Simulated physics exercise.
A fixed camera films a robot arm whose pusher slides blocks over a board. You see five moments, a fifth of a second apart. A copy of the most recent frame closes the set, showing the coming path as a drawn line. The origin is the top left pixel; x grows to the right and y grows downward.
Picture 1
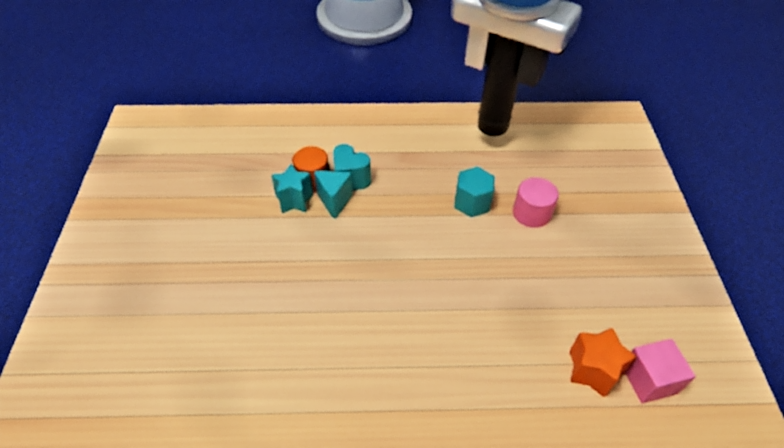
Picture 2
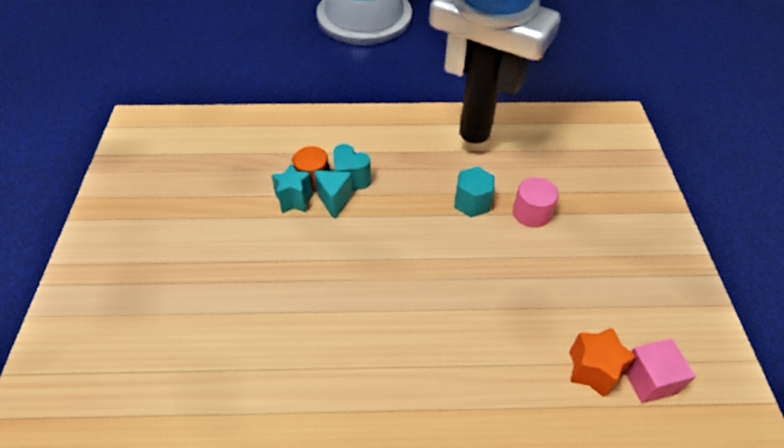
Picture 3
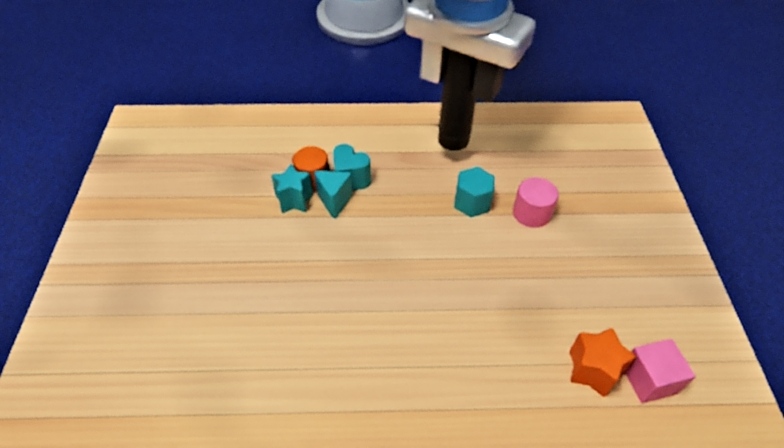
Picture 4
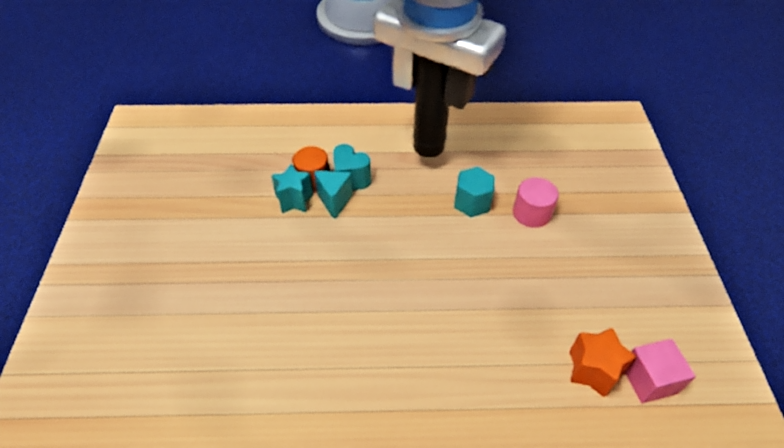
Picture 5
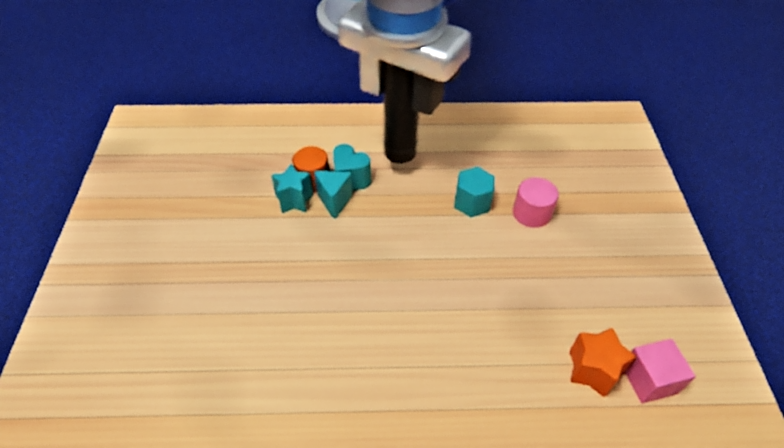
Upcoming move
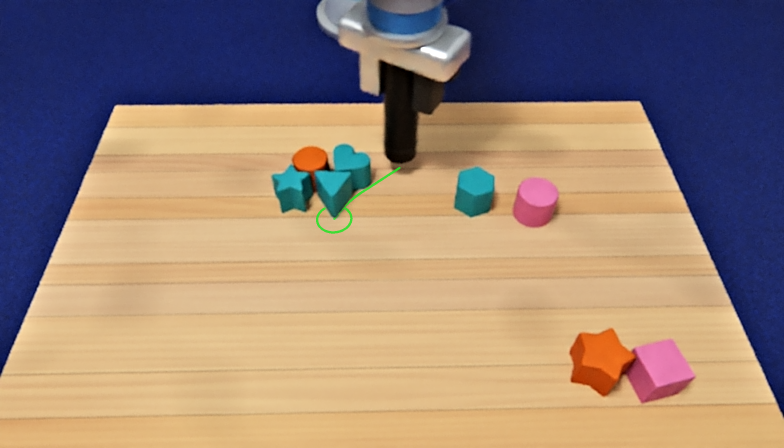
A pale wooden board lies on a deep blue surface, seen from above at an angle by a camera that stays still. An orange cylinder clusters with a turquoise star, triangle and heart at upper left, a turquoise hexagonal block and pink cylinder sit right of centre, and an orange star touches a pink cube at lower right. A robot arm's black pusher glides steadily left along the far edge, drifting slightly nearer, while every block stays put.
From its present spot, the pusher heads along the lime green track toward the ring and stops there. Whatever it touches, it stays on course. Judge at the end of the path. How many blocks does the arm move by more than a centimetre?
My answer is three or more.
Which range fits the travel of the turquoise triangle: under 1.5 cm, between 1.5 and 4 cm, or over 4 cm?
Long, over 4 cm.
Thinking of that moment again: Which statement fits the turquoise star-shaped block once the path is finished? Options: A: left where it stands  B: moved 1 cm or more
B (moved 1 cm or more)
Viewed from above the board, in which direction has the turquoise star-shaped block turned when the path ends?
From overhead, the rotation is clockwise.
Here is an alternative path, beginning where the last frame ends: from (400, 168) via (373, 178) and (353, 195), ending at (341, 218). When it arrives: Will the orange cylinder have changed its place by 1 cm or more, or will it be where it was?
By the last moment, the orange cylinder will have left its place.
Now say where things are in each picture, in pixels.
The first picture shows tip of the pusher at (493, 127), middles of tops, turquoise star-shaped block at (290, 178), orange cylinder at (310, 157), turquoise triangle at (332, 179), turquoise heart-shaped block at (349, 157).
The second picture shows pusher at (475, 134), nothing pushed.
The third picture shows pusher at (453, 141), nothing pushed.
The fourth picture shows pusher at (429, 147), nothing pushed.
The fifth picture shows pusher at (400, 153), turquoise star-shaped block at (290, 178), orange cylinder at (310, 157), turquoise triangle at (332, 179), turquoise heart-shaped block at (349, 157).
The line goes from (400, 168) via (365, 190), ending at (334, 219).
On the path given first. One third of the way, pusher at (376, 168); orange cylinder at (306, 157); turquoise heart-shaped block at (339, 159), turned 20° clockwise.
Two thirds of the way, pusher at (351, 185); turquoise star-shaped block at (285, 178); orange cylinder at (291, 152); turquoise triangle at (317, 192); turquoise heart-shaped block at (321, 165), turned 65° clockwise.
At the end, pusher at (333, 205); turquoise star-shaped block at (278, 186), turned 50° clockwise; orange cylinder at (290, 151); turquoise triangle at (295, 209), turned 15° clockwise; turquoise heart-shaped block at (318, 170), turned 90° clockwise.
